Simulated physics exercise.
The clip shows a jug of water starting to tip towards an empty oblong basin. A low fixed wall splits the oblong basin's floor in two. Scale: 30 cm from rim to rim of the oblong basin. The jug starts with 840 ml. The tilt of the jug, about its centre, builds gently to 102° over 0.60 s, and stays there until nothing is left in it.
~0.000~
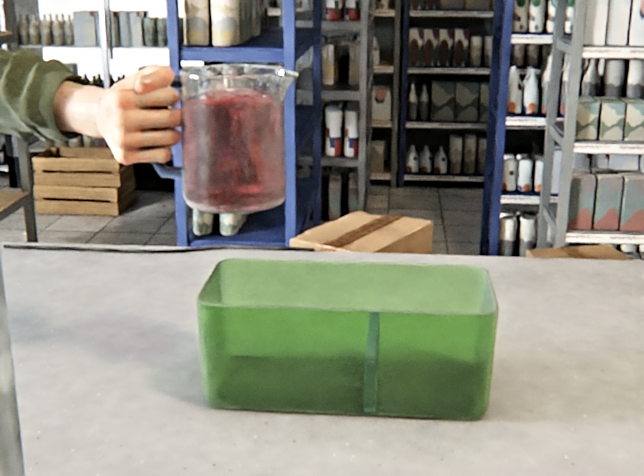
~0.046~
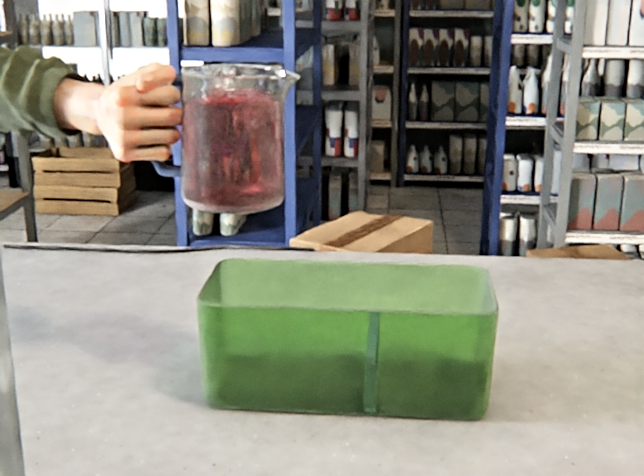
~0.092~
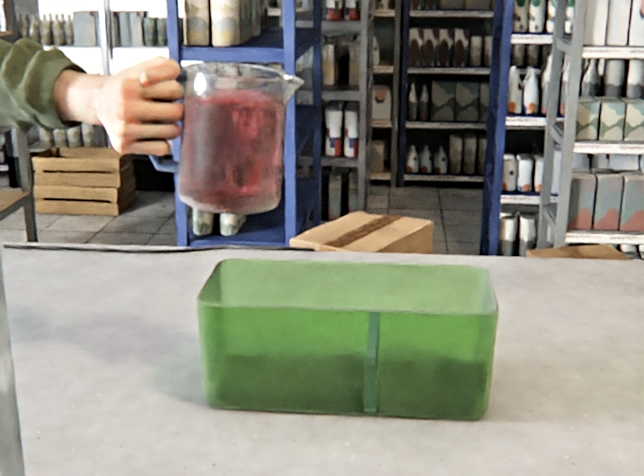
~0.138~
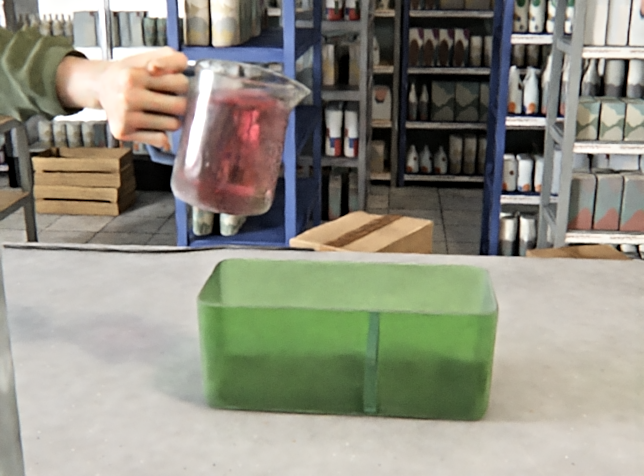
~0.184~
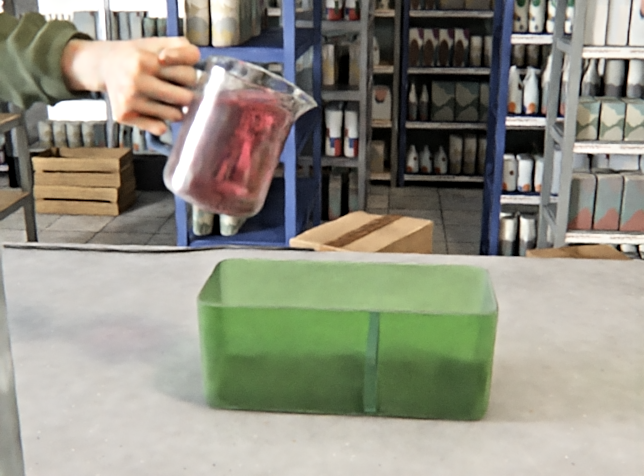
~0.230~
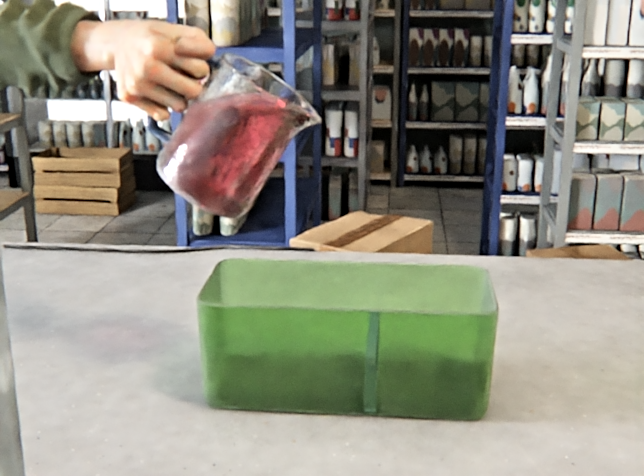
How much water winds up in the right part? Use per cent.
About 55 per cent.
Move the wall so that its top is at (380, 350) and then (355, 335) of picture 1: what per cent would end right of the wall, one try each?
First 50, then 85 per cent.
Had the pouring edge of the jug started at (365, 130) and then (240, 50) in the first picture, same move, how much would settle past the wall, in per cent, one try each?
First 85, then 5 per cent.
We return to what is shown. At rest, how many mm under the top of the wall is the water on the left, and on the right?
Some 40 mm on the left and 26 mm on the right.
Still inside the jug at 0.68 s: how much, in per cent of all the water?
About 26 per cent.
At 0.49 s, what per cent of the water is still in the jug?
Near 68 in a hundred.
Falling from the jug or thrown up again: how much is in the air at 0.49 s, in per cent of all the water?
About 24 per cent.
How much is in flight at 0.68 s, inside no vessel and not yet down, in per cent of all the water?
Near 22 in a hundred.
By 0.49 s the tilt is 94° and 68 per cent is still to pour, 1 is left of the wall and 7 right of it.
By 0.68 s the tilt is 102° and 27 per cent is still to pour, 20 is left of the wall and 31 right of it.
By 0.88 s the tilt is 102° and 8 per cent is still to pour, 30 is left of the wall and 54 right of it.
By 1.10 s the tilt is 102° and 2 per cent is still to pour, 40 is left of the wall and 55 right of it.
At rest 44 per cent lies left of the wall, 55 right of it and 1 outside.
